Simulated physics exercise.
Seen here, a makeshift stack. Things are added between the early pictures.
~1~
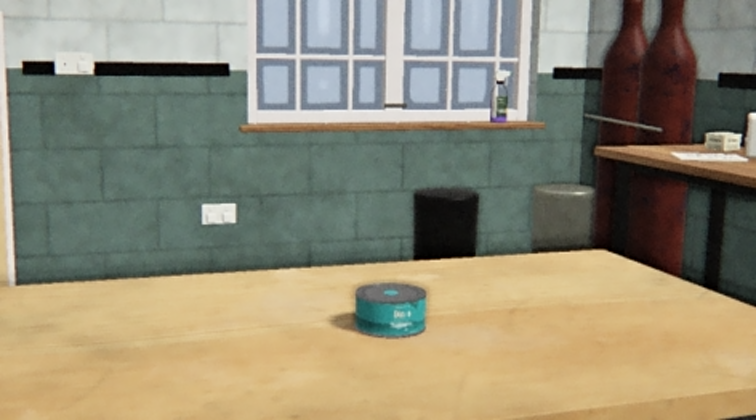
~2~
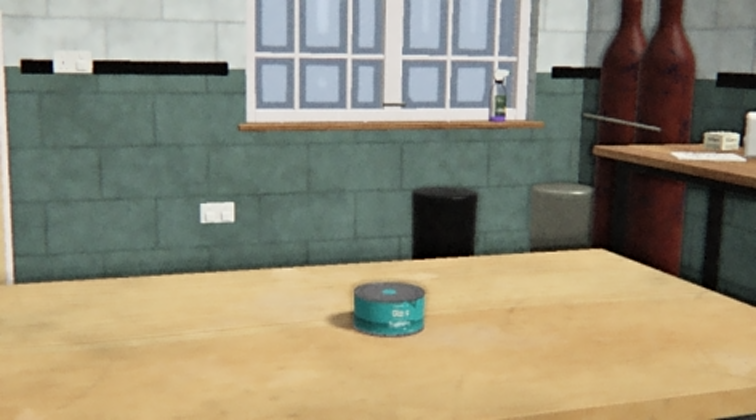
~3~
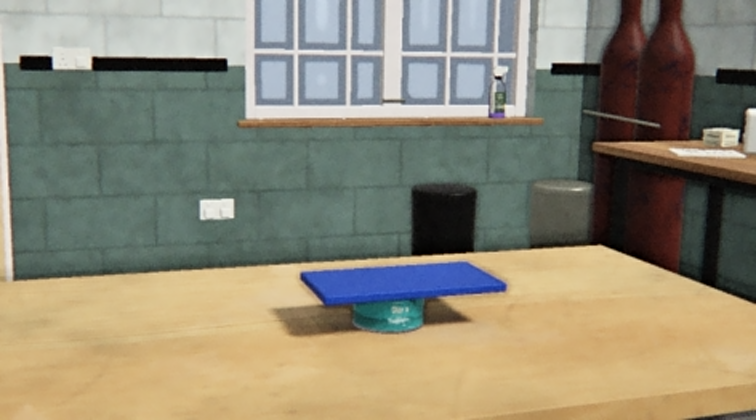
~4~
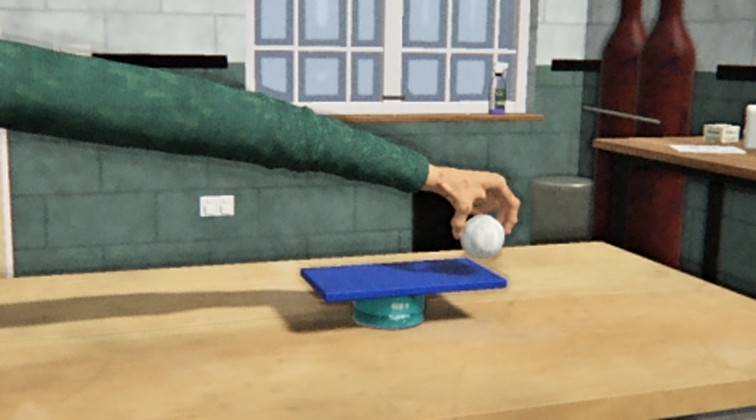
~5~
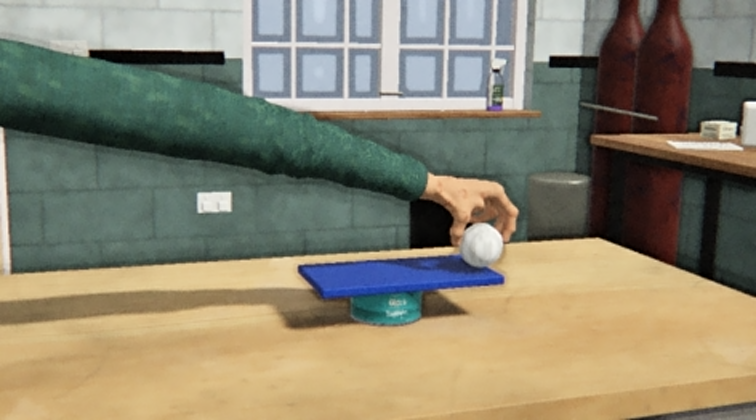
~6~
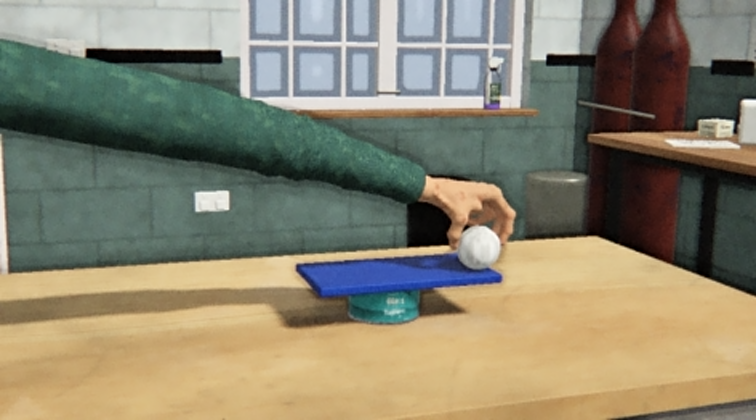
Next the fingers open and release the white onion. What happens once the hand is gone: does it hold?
In the end the stack comes apart.
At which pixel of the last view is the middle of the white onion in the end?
At about (513, 291).
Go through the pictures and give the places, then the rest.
The last thing is not in view yet; turquoise tub (391, 310), in the first picture.
The last thing is not in view yet; turquoise tub (389, 309), in the second picture.
The last thing is not in view yet; turquoise tub (388, 305), in the third picture.
Still above its spot; white onion (482, 237); turquoise tub (389, 302), in the fourth picture.
Still above its spot; white onion (481, 245); turquoise tub (386, 298), in the fifth picture.
In place under the hand; white onion (478, 247); turquoise tub (384, 297), in the sixth picture.
Then, 0.50 s on from there, white onion now fallen; blue lid turned 31° from how it was put.
Then, 0.90 s on from there, things are still on the move.
In the end, fallen, white onion; the other 2 unmoved. At the end, from the last picture's camera, white onion near (512, 291). The stack gives way.
